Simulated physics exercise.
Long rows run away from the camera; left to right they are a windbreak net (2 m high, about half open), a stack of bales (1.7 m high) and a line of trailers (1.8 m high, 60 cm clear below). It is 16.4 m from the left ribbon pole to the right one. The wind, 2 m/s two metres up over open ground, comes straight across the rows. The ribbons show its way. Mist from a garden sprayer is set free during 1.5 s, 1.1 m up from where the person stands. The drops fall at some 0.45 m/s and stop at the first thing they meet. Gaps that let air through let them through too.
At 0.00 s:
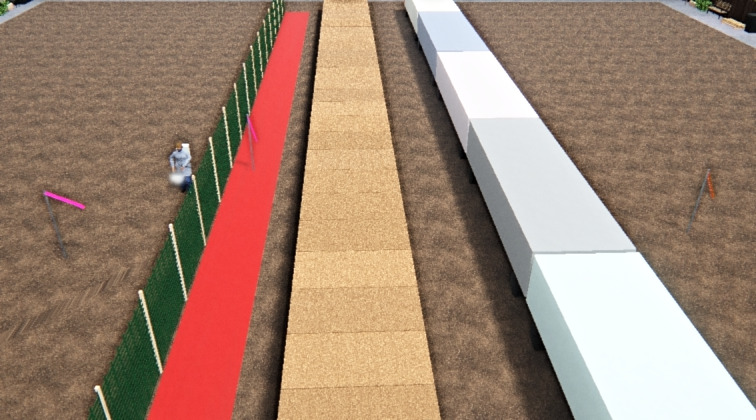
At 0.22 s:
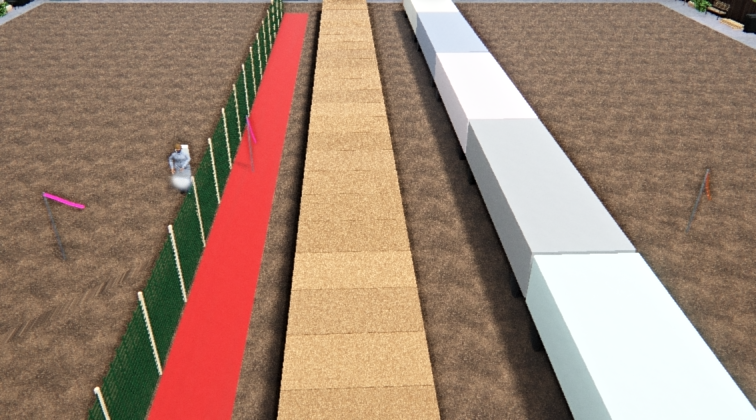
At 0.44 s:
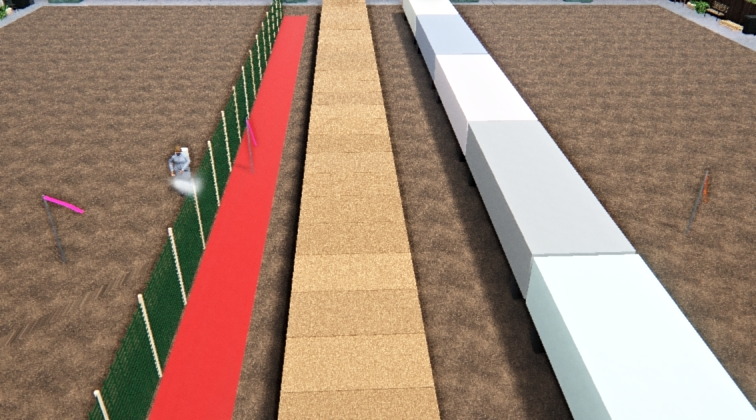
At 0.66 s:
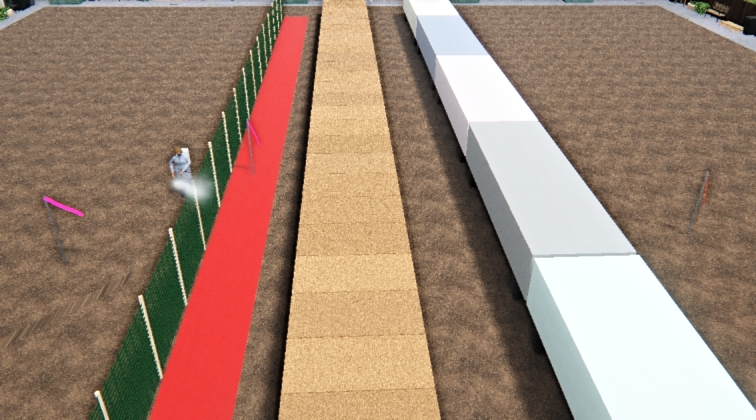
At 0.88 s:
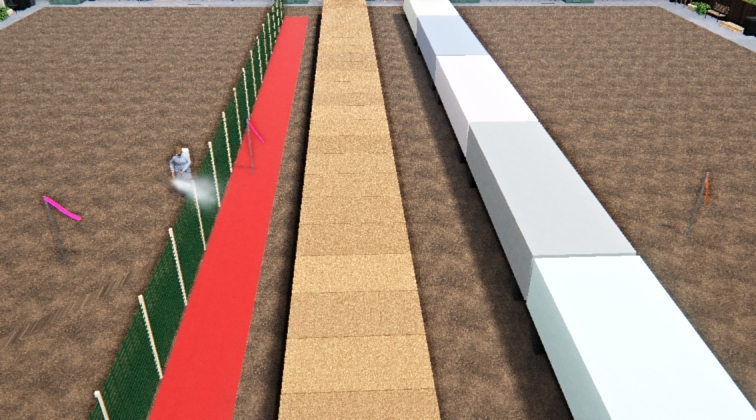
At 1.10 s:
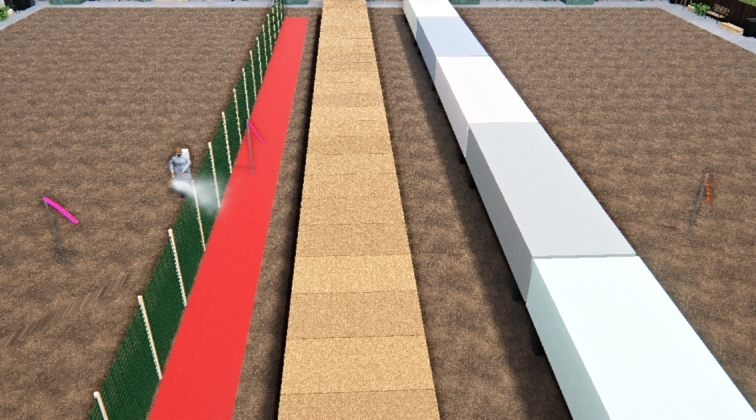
The video shows a green net fence, a red strip, a stack of bales and a line of pale trailers on brown ground, as mist beside a small figure at the left spreads gradually rightward through the fence.
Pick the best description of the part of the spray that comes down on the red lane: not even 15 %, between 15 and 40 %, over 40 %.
On the red lane: More than 40 %.
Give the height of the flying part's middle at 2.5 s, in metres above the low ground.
About 0.6 m.
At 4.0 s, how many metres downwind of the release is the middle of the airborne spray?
Roughly 2.5 m.
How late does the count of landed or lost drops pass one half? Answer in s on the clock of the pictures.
At about 3.2 s.
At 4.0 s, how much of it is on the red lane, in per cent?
About 55 %.
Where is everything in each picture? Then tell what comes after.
In the first frame, the left ribbon ends at (84, 208), leaning 60 degrees to the right, the spray in the air spans x = 170 to 180 around y = 175 and it comes from (178, 175).
In the second frame, the right ribbon ends at (710, 199), leaning 20 degrees to the right, the spray in the air spans x = 175 to 190 around y = 180 and the red one passes (237, 240).
In the third frame, the spray in the air spans x = 175 to 200 around y = 185 and the top of the line of trailers crosses (522, 152).
In the fourth frame, the left ribbon ends at (82, 215), leaning 55 degrees to the right, the spray in the air spans x = 175 to 210 around y = 185 and the red one passes (249, 197).
In the fifth frame, the right ribbon ends at (706, 203), leaning 15 degrees to the right and the spray in the air spans x = 175 to 215 around y = 185.
In the sixth frame, the spray in the air spans x = 175 to 220 around y = 185 and the top of the stack of bales crosses (350, 160).
After 2.5 s, 25 % is no longer flying here, and 19 % lies on the red lane; the middle of what still flies is 0.5 m above the low ground, near (228, 200).
After 4.0 s, 66 % is no longer flying here, and 54 % lies on the red lane; the middle of what still flies is 0.6 m above the low ground, near (266, 197).
After 8.0 s, 90 % is no longer flying here, and 61 % lies on the red lane; the middle of what still flies is 1.8 m above the low ground, near (340, 155).
After 20.0 s, 99 % is no longer flying here, and 61 % lies on the red lane.
After 45.0 s, 100 % is no longer flying here, and 61 % lies on the red lane.
